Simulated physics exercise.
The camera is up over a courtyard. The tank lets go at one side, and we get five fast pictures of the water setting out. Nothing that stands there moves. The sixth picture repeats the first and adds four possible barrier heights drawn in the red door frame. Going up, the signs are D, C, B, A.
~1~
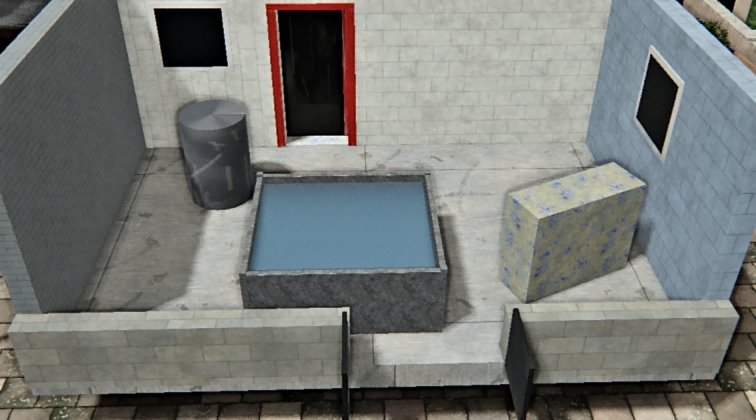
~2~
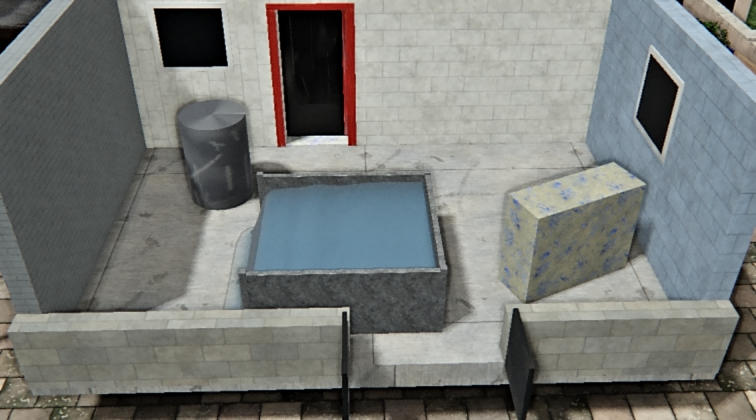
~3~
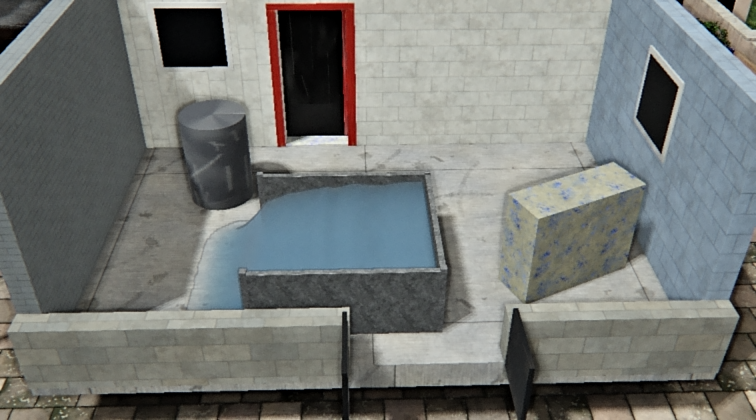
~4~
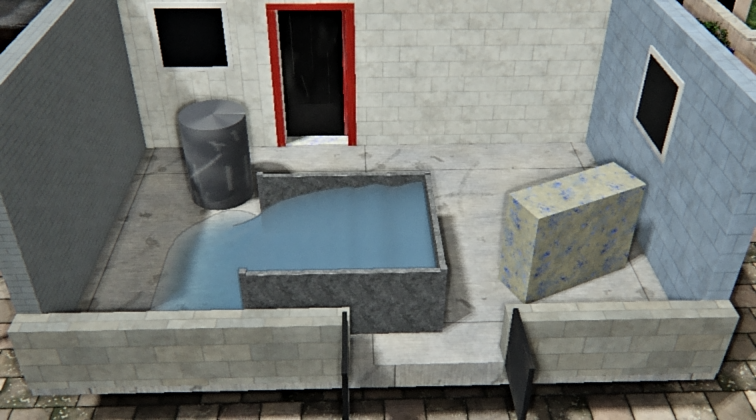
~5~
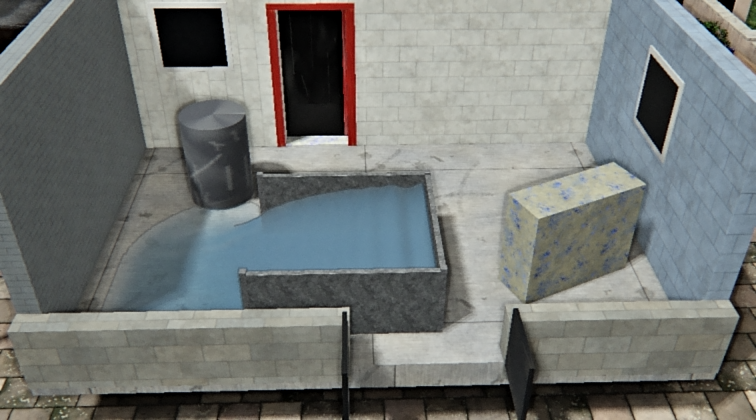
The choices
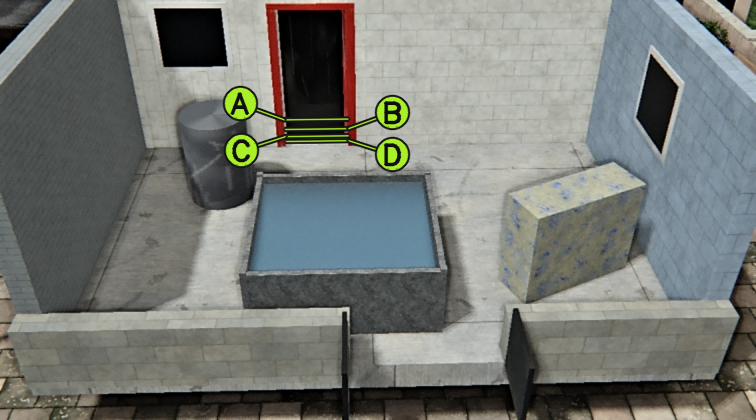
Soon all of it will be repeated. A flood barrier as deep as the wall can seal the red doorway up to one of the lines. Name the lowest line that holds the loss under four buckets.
D is the one.
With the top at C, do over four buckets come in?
No, not at all.
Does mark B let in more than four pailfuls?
No.
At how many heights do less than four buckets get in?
All of the four.
On the marked copy, A at (316, 119); B at (316, 129); C at (317, 136); D at (317, 141); from the bottom up D, C, B, A.
For mark A, nothing gets over.
For mark B, nothing gets over.
For mark C, nothing gets over.
For mark D, a splash gets over, under a bucket.
